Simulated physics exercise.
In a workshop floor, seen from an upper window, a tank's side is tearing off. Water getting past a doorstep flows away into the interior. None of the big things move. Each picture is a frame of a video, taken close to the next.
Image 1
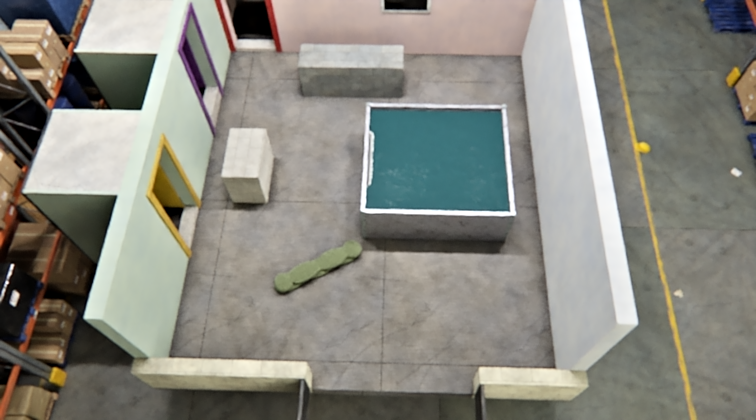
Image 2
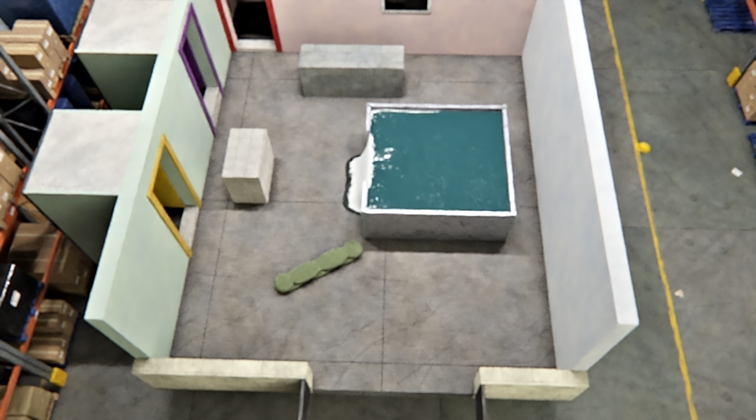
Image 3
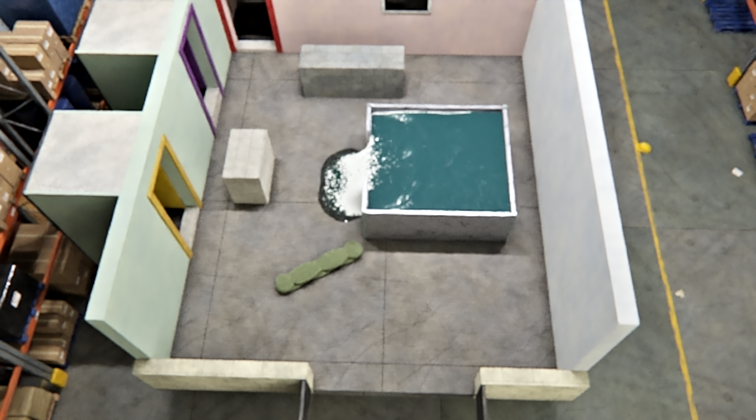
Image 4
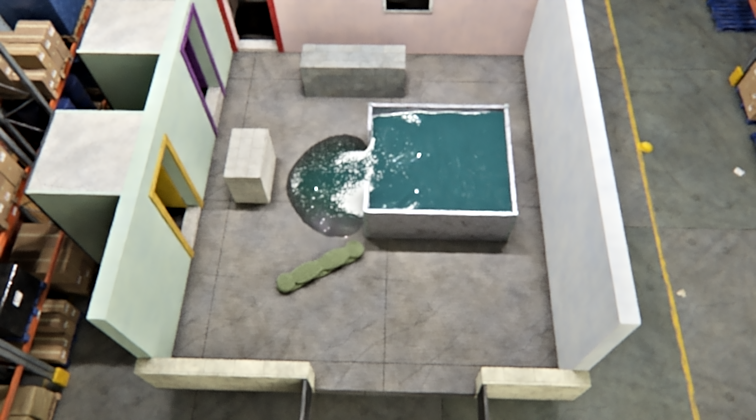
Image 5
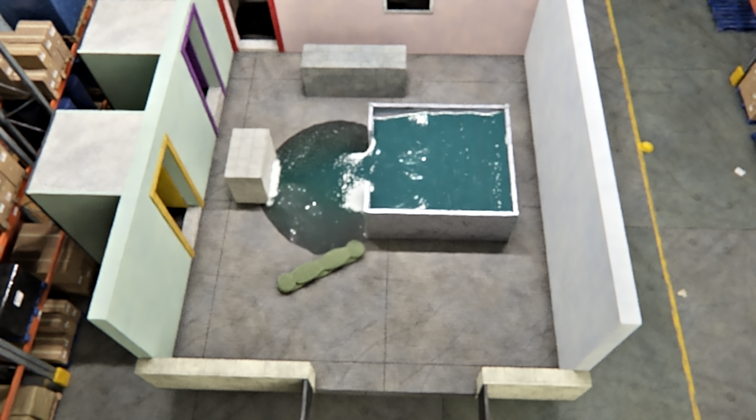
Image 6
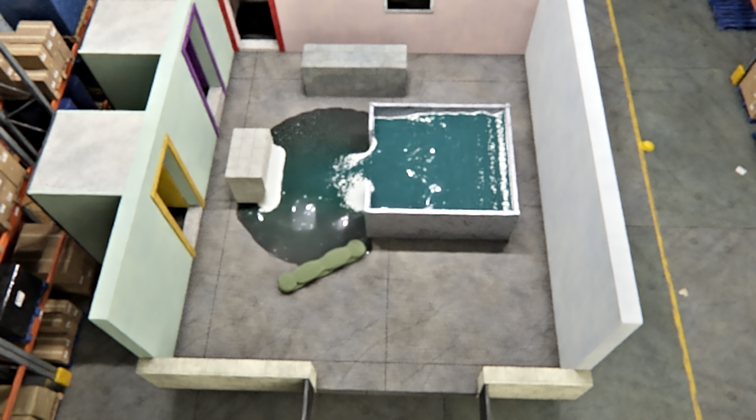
On a workshop floor seen from above, the left side of a full tank gave way, and water poured out, spreading left across the floor, around a pale block and up to a green object.
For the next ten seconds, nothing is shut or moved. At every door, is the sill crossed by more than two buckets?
At the end, red door: Over two buckets; yellow door: Over two buckets; purple door: Two buckets at most.
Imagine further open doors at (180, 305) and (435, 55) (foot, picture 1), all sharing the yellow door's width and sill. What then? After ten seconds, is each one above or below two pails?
Exceeds it; stays within it.
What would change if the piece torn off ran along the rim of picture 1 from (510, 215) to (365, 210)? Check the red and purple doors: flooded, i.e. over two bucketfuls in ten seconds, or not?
Red: Short of the mark; purple: Short of the mark.
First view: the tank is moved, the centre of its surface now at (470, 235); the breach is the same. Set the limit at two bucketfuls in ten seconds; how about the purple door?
Taking them one at a time, the purple door stays within the threshold.
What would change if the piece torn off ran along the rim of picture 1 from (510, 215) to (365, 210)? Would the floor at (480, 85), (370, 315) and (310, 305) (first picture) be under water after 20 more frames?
Untouched, soaked, soaked.
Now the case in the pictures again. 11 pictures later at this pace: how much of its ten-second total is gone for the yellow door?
Around 30 in a hundred.
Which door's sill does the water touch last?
Observed: The one in red.
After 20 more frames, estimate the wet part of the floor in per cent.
I'd put it at roughly 55 per cent.
A moment on, water covers 30 % of the floor; the red door not reached, the yellow door under two buckets in, the purple door wet at the sill, nothing in.
Next, water covers 40 % of the floor; the red door over two buckets in, the yellow door over two buckets in, the purple door wet at the sill, nothing in.
Then, water covers 55 % of the floor; the red door far over two buckets in, the yellow door over two buckets in, the purple door wet at the sill, nothing in.
Later, water covers 90 % of the floor; the red door far over two buckets in, the yellow door far over two buckets in, the purple door wet at the sill, nothing in.
In the end, water covers 100 % of the floor; the red door far over two buckets in, the yellow door far over two buckets in, the purple door wet at the sill, nothing in.
